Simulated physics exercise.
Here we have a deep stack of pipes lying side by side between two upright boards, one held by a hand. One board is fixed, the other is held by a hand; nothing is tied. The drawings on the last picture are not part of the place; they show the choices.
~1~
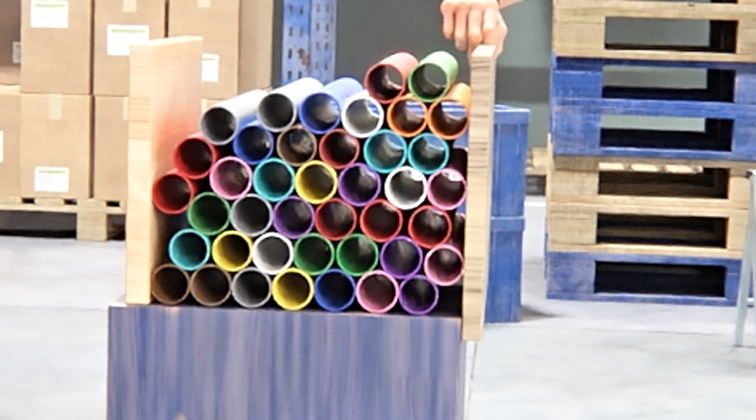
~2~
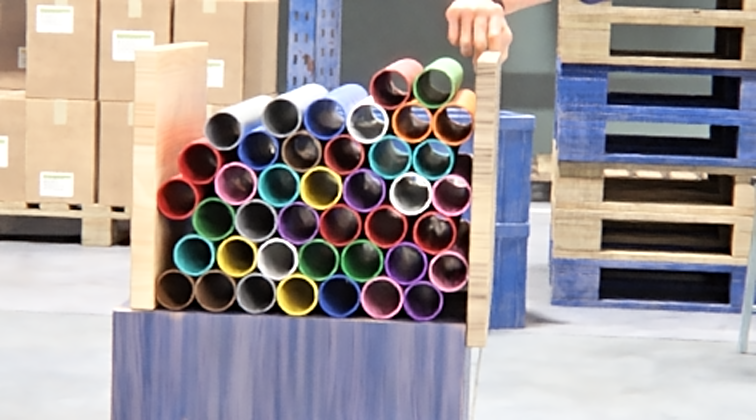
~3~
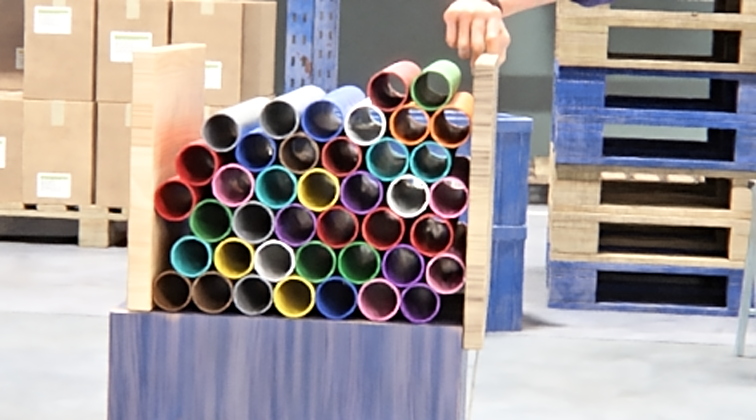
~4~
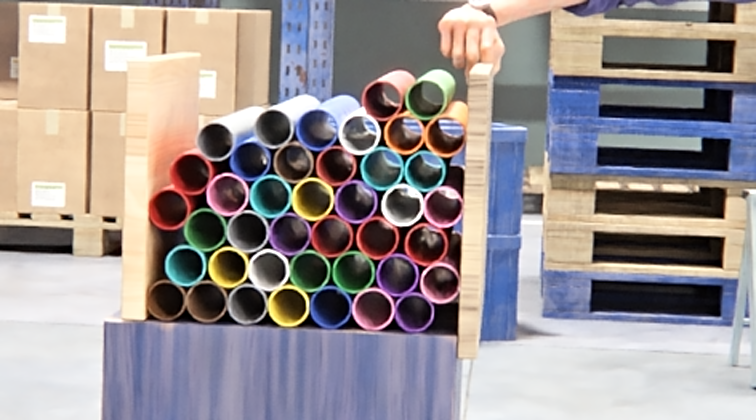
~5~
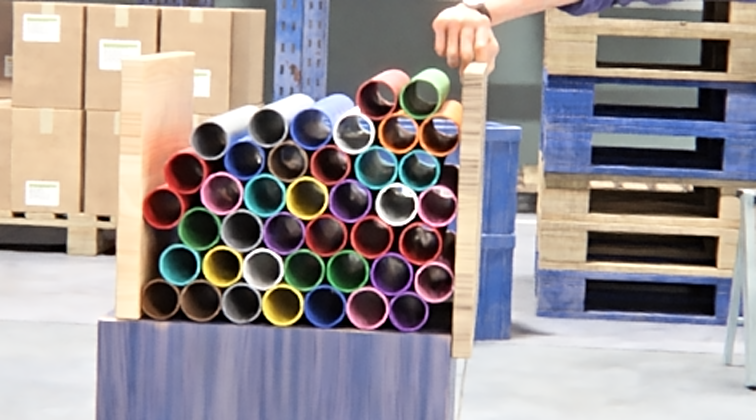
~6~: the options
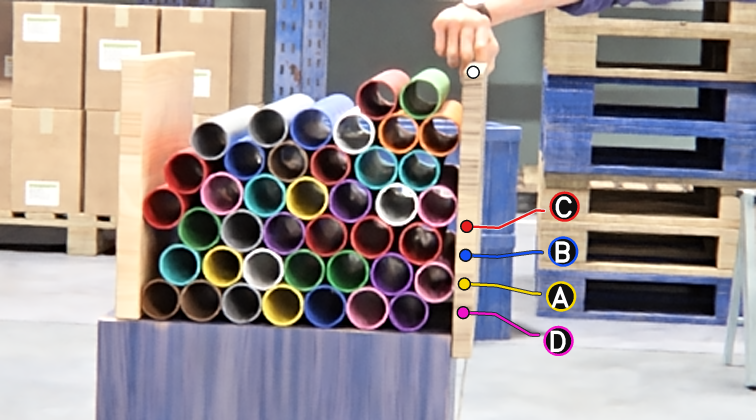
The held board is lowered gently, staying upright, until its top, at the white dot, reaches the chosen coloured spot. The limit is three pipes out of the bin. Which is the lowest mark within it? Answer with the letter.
Slide it to C.
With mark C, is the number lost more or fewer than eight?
At C, fewer than eight.
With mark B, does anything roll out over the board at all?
At B: Yes.
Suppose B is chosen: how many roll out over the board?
At B the number is six.
On the marked copy, A at (464, 284); B at (465, 255); C at (467, 226); D at (463, 313); the white dot at (473, 72).
Following C. Soon after the start, top of the board (461, 141).
Later, top of the board (457, 220).
In the end, top of the board (457, 225), two out over the board.
As for the rest, A more than three out over the board; B more than three out over the board; D more than three out over the board.
